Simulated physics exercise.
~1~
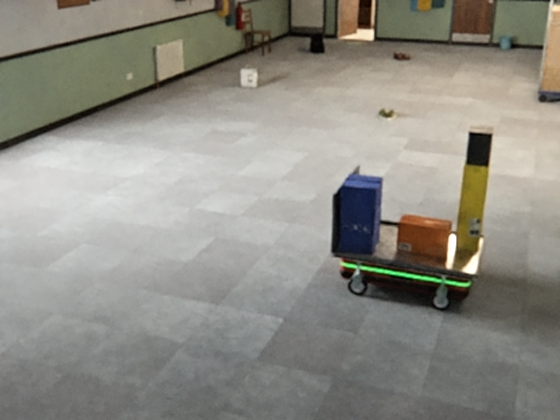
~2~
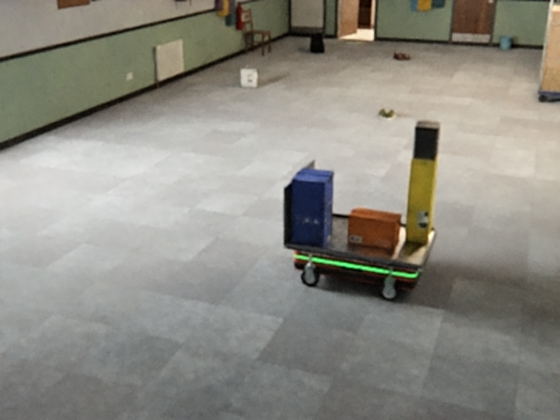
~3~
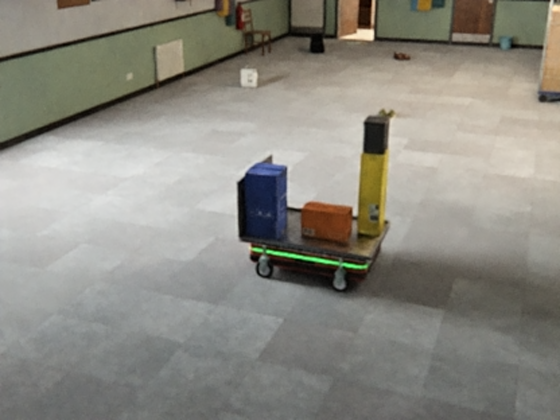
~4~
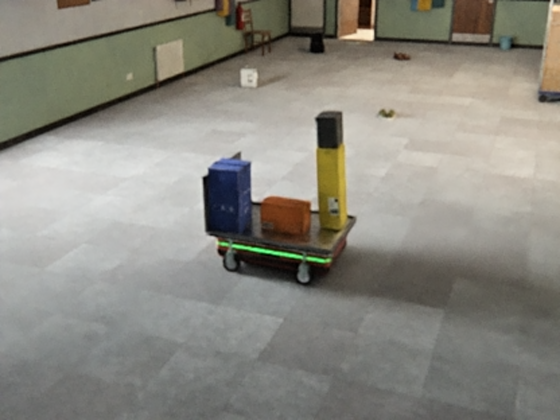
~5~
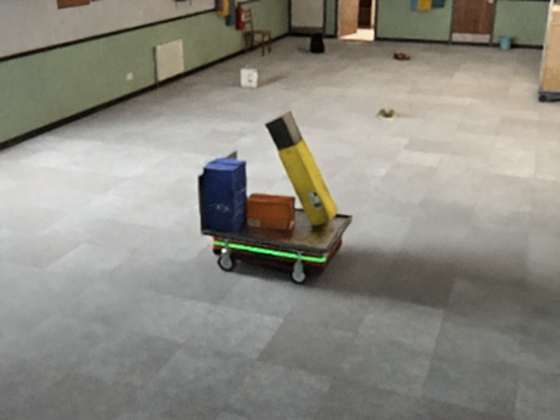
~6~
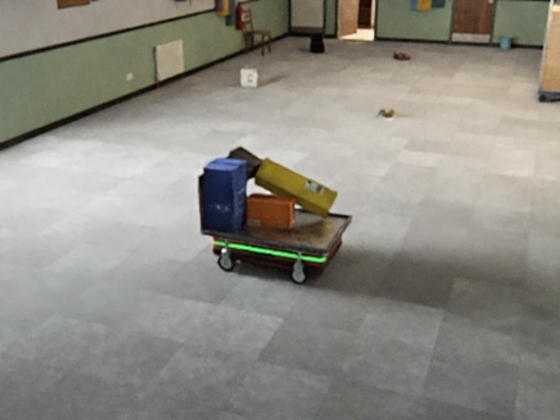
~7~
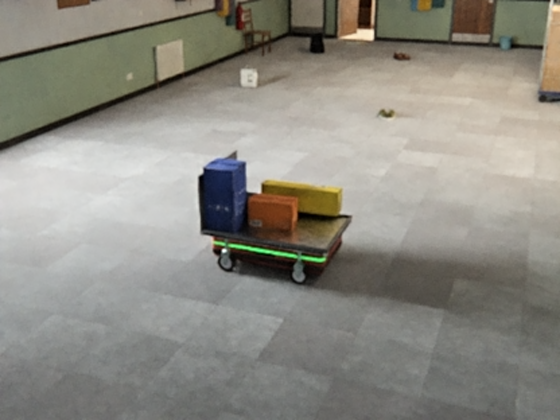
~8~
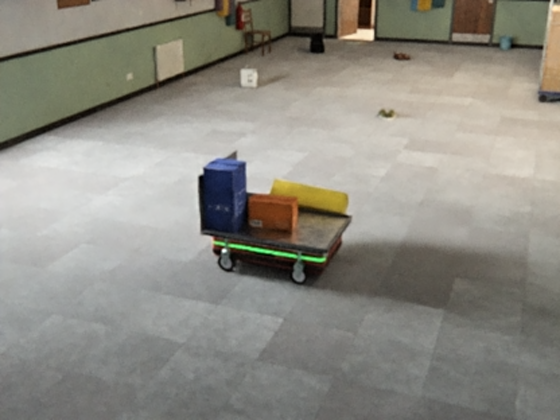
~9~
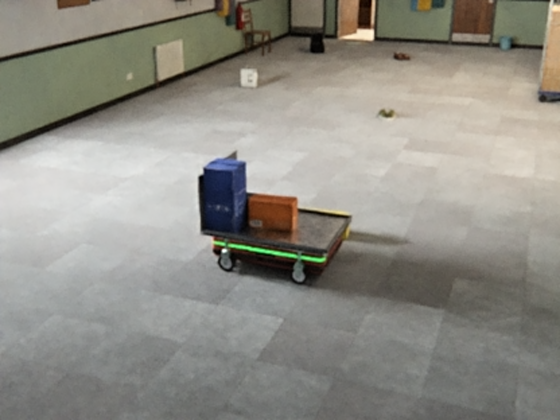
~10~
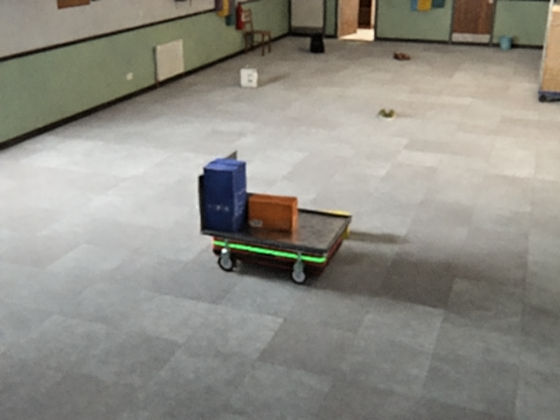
In a large room with a grey tiled floor and green lower walls, a low cart with a glowing green strip rolls left, carrying a blue box, an orange parcel and a tall yellow box topped by a black tote. As the cart comes to a halt, the yellow box and tote lean left together, then topple toward the blue box. The tote drops out of sight behind the upright cargo, while the yellow box lies behind the orange parcel. It then slips off the far side, leaving only a yellow sliver visible. The blue box and orange parcel remain upright on the stationary cart.
